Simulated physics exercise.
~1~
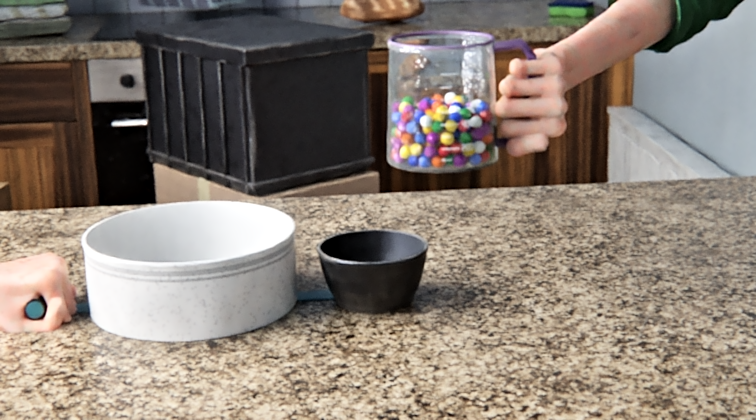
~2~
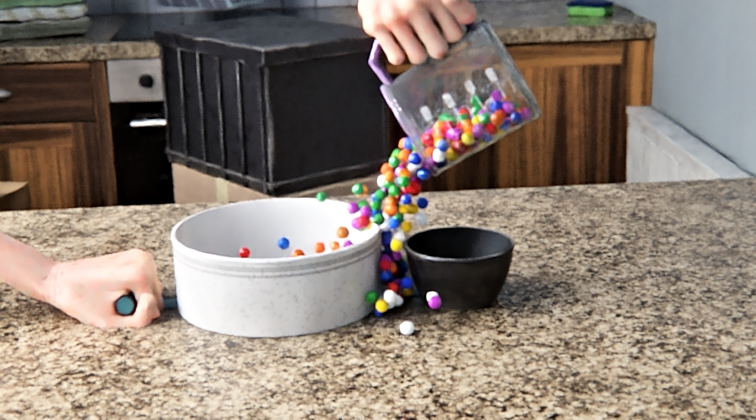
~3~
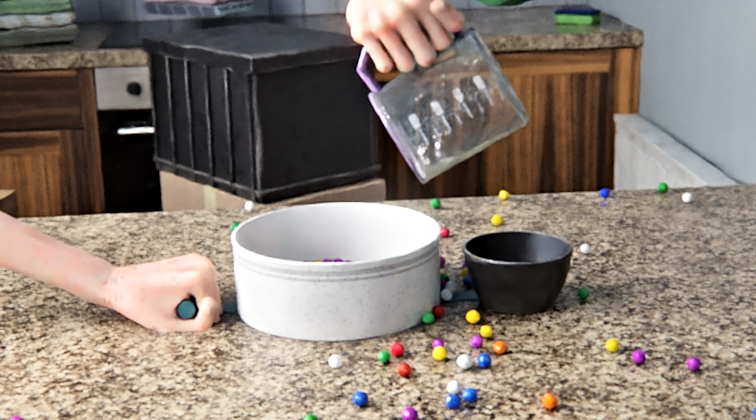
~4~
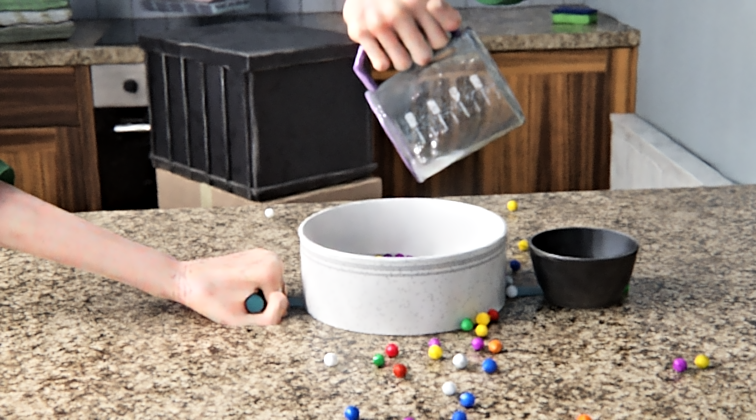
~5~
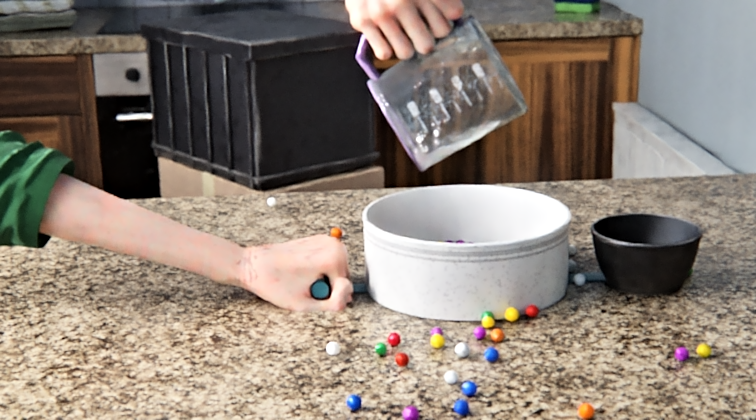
The clip opens on a speckled kitchen counter, where a hand at the left grips a strip joining a white pot and a smaller black bowl, while another hand holds up a clear jug of colourful marbles. The left hand pushes the joined pair to the right as the jug tips over, and marbles stream down around the white pot's right side. Some land in the pot, while many bounce and scatter across the counter. The jug empties and stays tilted as the pair keeps sliding right. By the end, marbles lie in the pot and strewn over the counter.
